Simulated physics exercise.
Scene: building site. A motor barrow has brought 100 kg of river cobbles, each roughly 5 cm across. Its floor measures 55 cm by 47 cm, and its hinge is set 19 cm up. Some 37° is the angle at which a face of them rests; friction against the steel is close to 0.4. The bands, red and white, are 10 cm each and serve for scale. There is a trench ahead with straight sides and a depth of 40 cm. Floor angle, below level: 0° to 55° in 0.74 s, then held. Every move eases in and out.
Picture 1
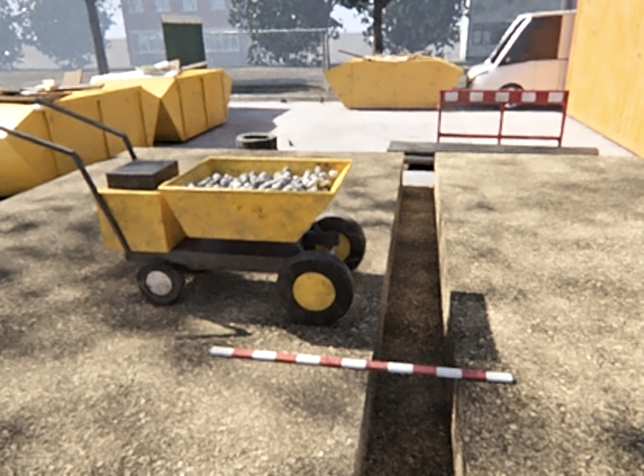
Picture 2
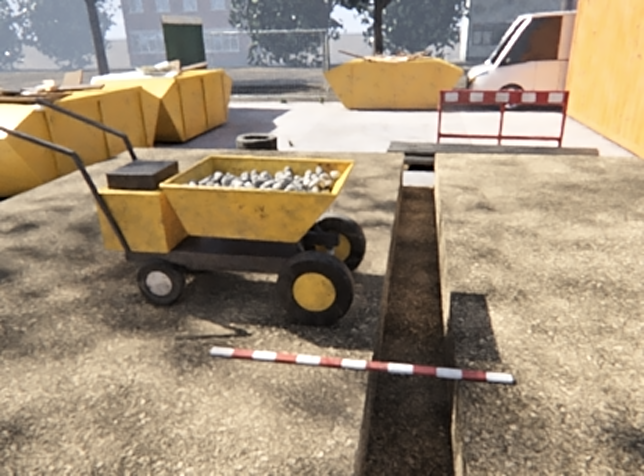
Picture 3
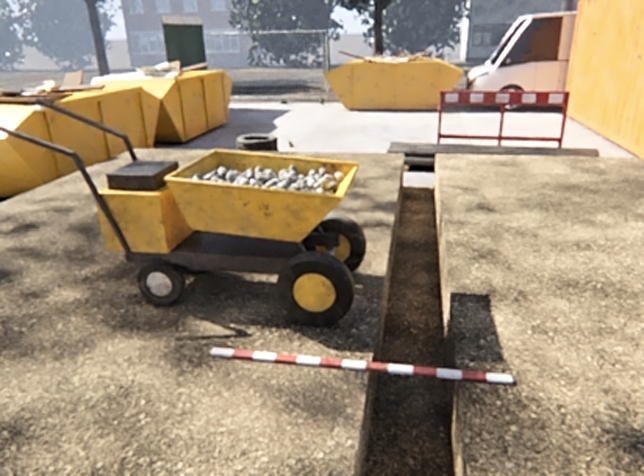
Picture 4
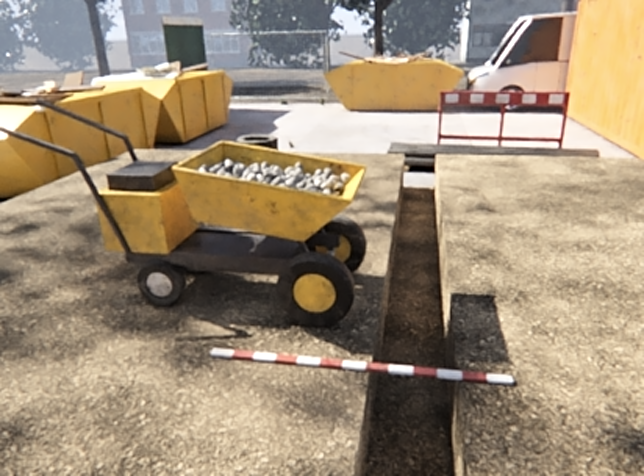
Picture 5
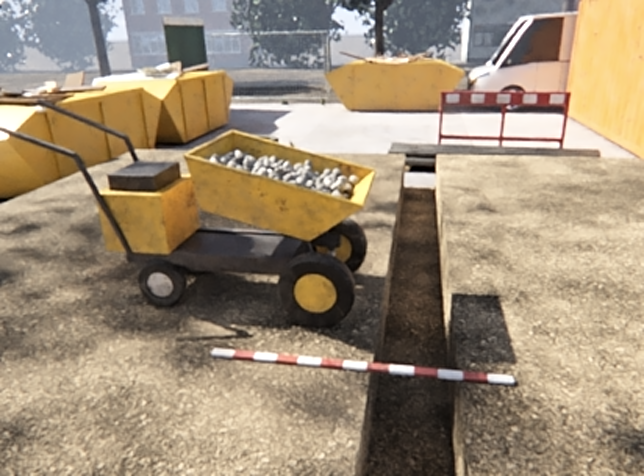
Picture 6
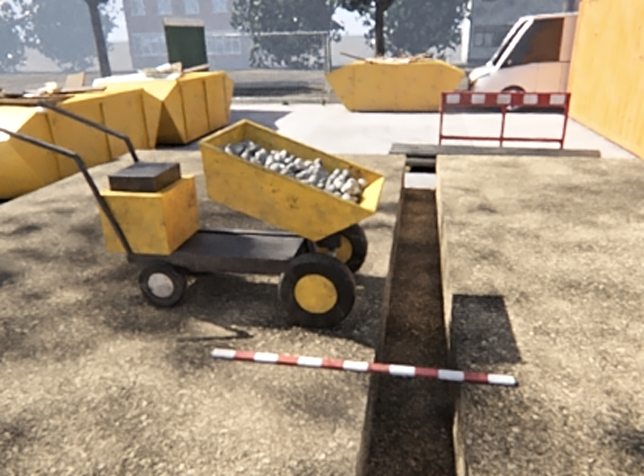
A yellow motor barrow's skip of grey cobbles slowly tilts toward the trench at right.
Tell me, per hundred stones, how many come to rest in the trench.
29 per hundred.
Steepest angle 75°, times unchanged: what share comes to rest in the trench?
Close to 30 per cent then.
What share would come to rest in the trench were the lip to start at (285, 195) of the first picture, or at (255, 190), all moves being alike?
First place roughly 50%, second roughly 45%.
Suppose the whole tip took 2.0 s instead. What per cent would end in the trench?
It would come to roughly 35 per cent.
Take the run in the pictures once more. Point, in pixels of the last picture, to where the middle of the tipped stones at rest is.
(445, 359).
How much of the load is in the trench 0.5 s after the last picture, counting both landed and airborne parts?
Roughly 5% by that time.
Then, 0.2 s after the last picture the floor is at 46°, 100 % in the skip; the foremost stones are at (389, 219).
Then, 0.5 s after the last picture the floor is at 55°, 94 % in the skip, 6 % in the trench; the foremost stones are at (451, 255).
Then, 0.9 s after the last picture the floor is at 55°, 61 % in the skip, 13 % in the trench, 25 % past the trench; the foremost stones are at (537, 320).
Then, 2.8 s after the last picture the floor is at 55°, 42 % in the skip, 29 % in the trench, 29 % past the trench; the foremost stones are at (630, 323).
